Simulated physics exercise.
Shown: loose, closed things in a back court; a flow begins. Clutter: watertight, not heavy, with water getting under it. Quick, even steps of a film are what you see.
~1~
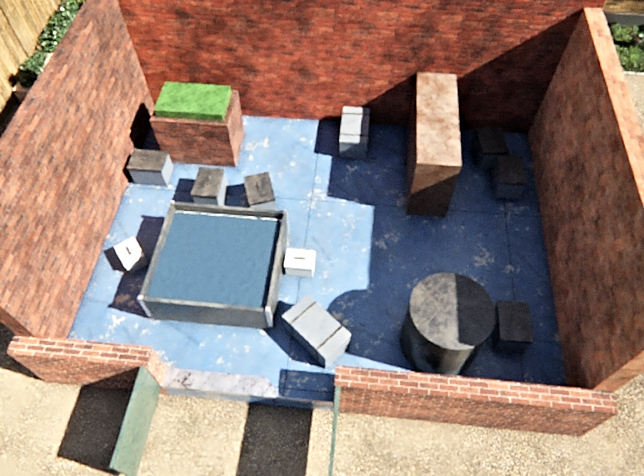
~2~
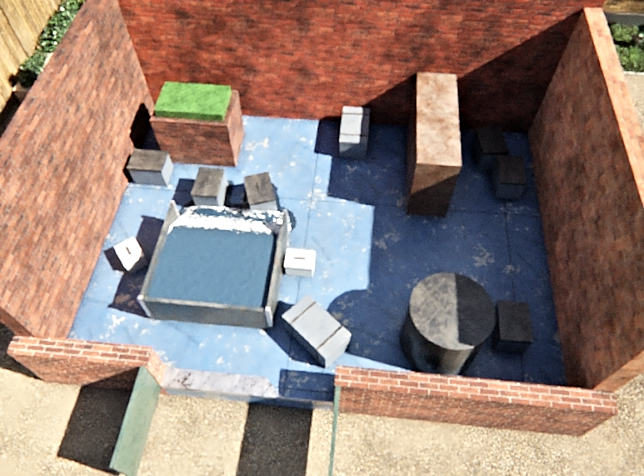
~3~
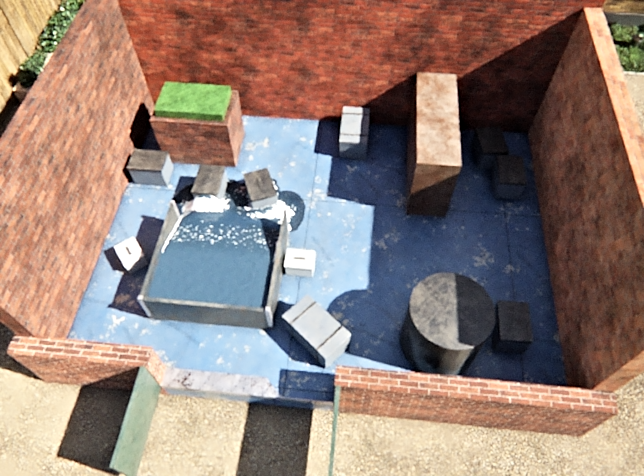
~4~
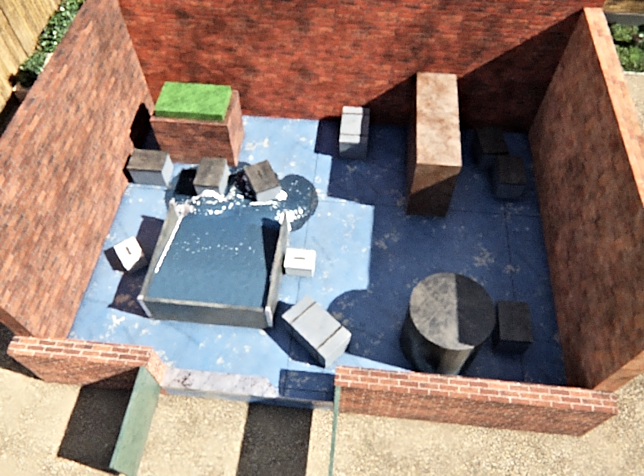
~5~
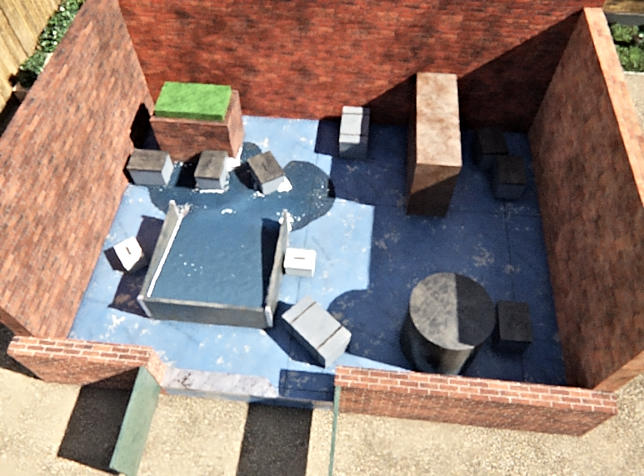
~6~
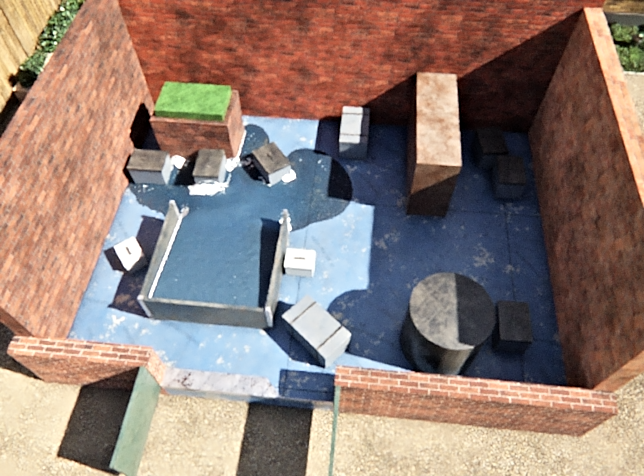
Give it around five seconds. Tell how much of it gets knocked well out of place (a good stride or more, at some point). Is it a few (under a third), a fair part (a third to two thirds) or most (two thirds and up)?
A fair part.
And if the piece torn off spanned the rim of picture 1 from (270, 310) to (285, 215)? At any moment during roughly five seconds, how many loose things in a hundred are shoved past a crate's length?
About 20 %.
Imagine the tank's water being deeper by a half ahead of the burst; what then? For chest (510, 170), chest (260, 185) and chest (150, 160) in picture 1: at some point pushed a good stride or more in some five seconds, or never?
Note, listed order: Didn't cover it / covered it / covered it.
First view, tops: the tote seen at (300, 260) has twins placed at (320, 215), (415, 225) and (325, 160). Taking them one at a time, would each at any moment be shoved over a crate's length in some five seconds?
Each in turn: Stays in place, stays in place, pushed clear.
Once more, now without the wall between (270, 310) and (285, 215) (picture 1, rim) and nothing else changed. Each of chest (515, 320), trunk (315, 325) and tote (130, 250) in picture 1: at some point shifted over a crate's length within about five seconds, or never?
The first: Never got that far; the second: Got that far; the third: Never got that far.
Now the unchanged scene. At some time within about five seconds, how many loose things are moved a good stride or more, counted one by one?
Tally: 5.
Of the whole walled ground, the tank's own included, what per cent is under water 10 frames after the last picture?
40 %.
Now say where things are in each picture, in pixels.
A chest at (259, 187) rests on the ground; a chest at (208, 181) rests on the ground; 0 of 10 have shifted, in the first picture.
A chest at (259, 187) rests on the ground; a chest at (208, 181), on the bottom; 0 of 10 have shifted, in the second picture.
A chest at (260, 183), on the bottom, close to its start; a chest at (209, 179), on the bottom, close to its start; 1 of 10 have shifted, in the third picture.
A chest at (262, 175), on the bottom, close to its start; a chest at (210, 171), on the bottom, close to its start; 2 of 10 have shifted, in the fourth picture.
A chest at (266, 166) rests on the ground, a stride from its start; a chest at (211, 163) rests on the ground, a stride from its start; 2 of 10 have shifted, in the fifth picture.
A chest at (271, 157) rests on the ground, a stride from its start; a chest at (209, 162), on the bottom, a stride from its start; 2 of 10 have shifted, in the sixth picture.
A moment on, 1 of 10 are well off their spots; 0 afloat.
Next, 2 of 10 are well off their spots; 3 afloat.
Later, 3 of 10 are well off their spots; 3 afloat.
In the end, 5 of 10 are well off their spots, and 5 have been at some point; 0 afloat.
